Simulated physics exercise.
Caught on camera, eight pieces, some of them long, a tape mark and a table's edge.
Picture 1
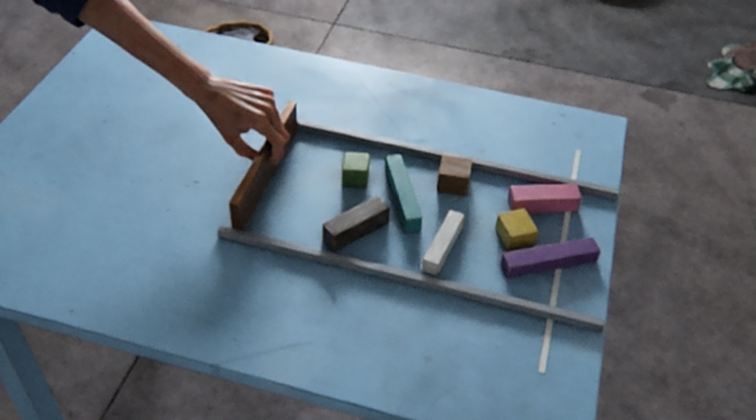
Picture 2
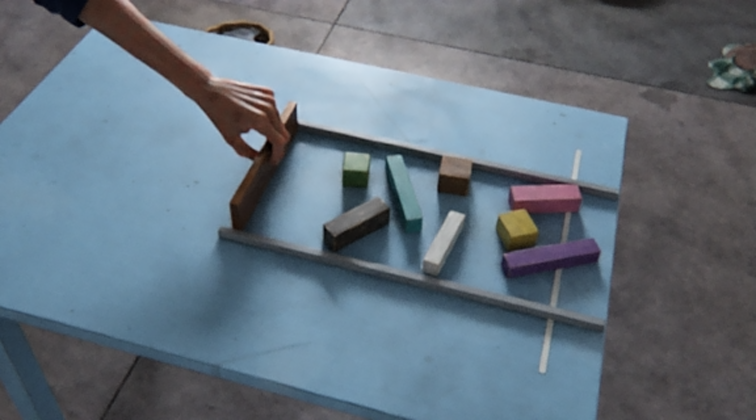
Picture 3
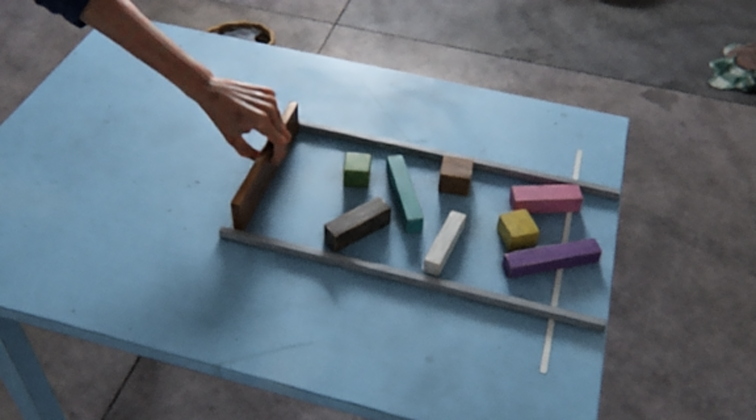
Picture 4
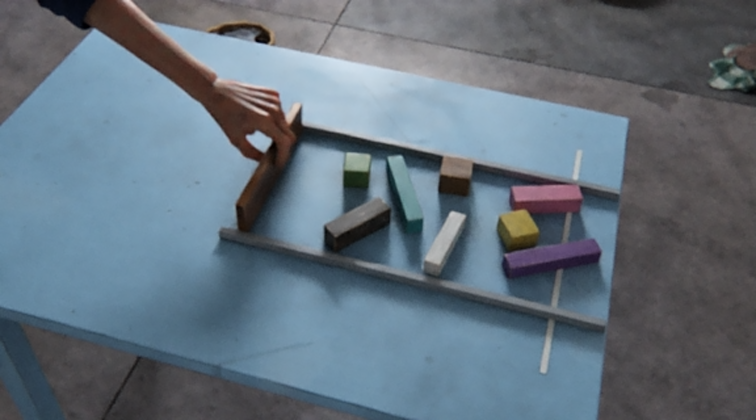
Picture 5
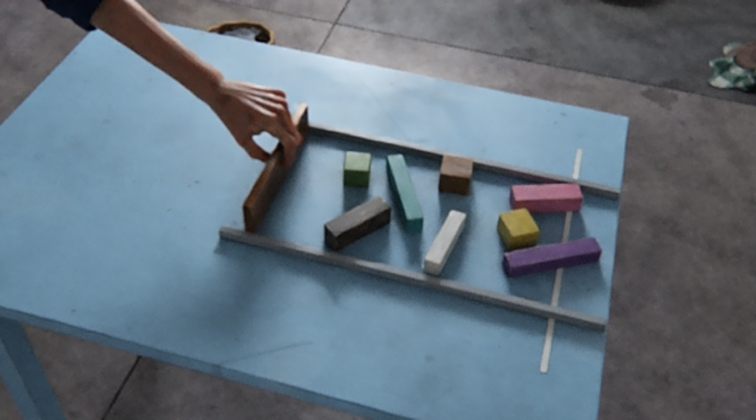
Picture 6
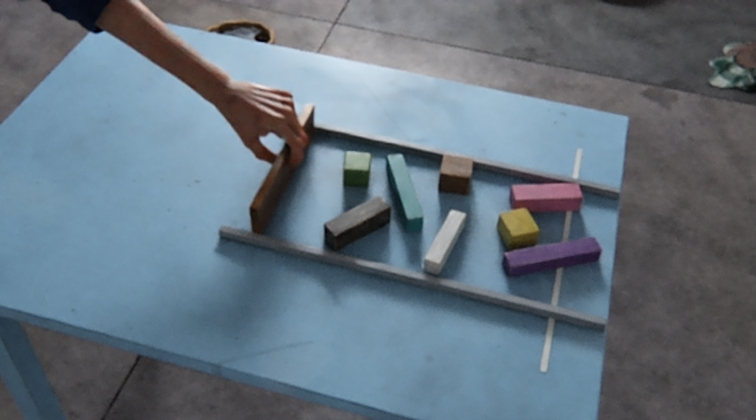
A hand slid a dark wooden board a short way to the right between two rails on a blue table, while the colored blocks ahead of it, some lying across a pale strip, stayed still.
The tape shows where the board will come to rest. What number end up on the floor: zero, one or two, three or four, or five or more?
Here the number that fall off is three or four.
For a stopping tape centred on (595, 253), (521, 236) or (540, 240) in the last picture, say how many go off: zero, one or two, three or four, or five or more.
Taking them in turn, more than four; just one or two; one or two.
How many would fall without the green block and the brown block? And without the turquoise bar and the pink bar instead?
Fallen: 2, and 1 in the other try.
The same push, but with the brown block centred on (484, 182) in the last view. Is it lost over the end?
The brown block comes down.
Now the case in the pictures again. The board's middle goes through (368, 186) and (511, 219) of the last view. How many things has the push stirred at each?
At the one place 3, at the other 8.
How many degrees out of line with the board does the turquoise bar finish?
About 0°.
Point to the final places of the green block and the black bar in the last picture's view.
Near (583, 221) and (572, 269).
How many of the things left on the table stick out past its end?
The number is 1.
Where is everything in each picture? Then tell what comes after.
In the first picture, purple bar (551, 257); pink bar (544, 199); yellow block (516, 229); board (266, 164); tape (562, 247).
In the second picture, pink bar (545, 199); black bar (357, 224).
In the third picture, yellow block (518, 230); turquoise bar (404, 193).
In the fourth picture, purple bar (552, 258); brown block (456, 176).
In the fifth picture, pink bar (546, 198); green block (357, 169).
In the sixth picture, purple bar (552, 257); pink bar (546, 198); yellow block (518, 229); board (284, 167); tape (564, 246).
Early on, none off yet; purple bar at rest near (552, 257); pink bar at rest near (546, 198); yellow block at rest near (518, 229).
A while later, none off yet; purple bar travelled a little near (563, 262); pink bar travelled about its own width near (597, 208); yellow block travelled about its own width near (543, 232).
Finally, the number that fall off is three or four; lost, brown block, yellow block, pink bar and purple bar.
